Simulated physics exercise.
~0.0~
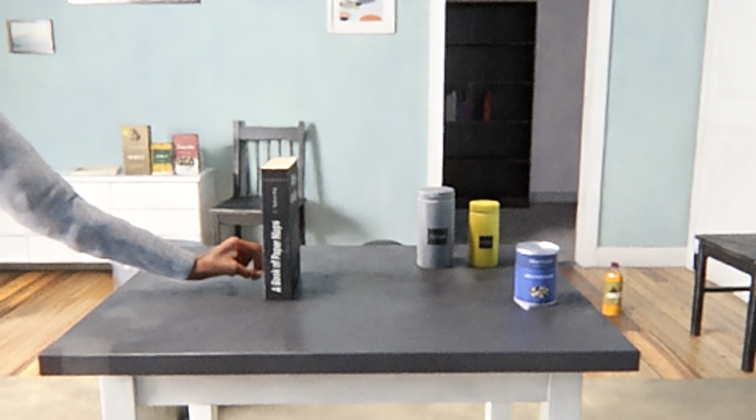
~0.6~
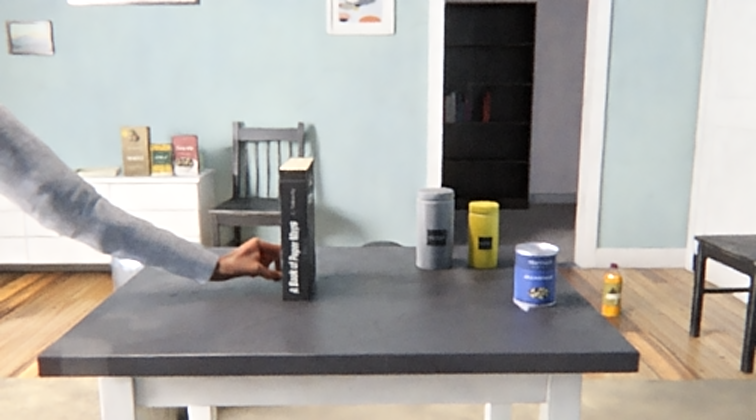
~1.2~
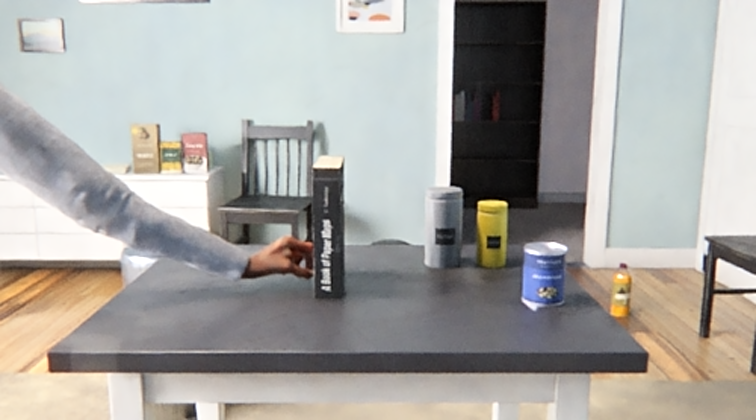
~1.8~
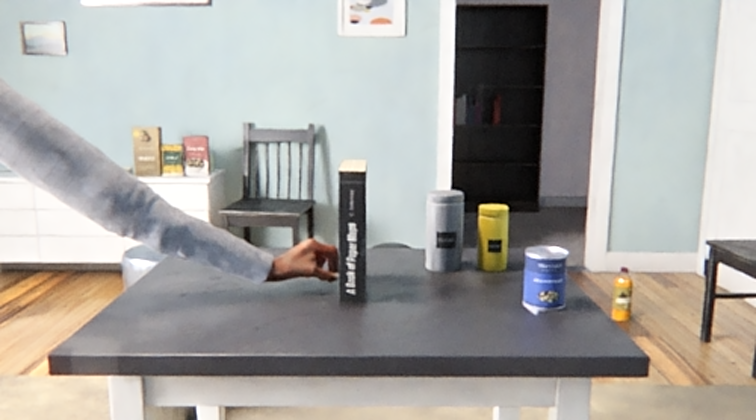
The clip shows a hand pushing an upright black book slowly to the right across a dark table, while a grey jar, a yellow jar and a blue tin stay in place. At the end, the book is still standing, with the fingers beside it.
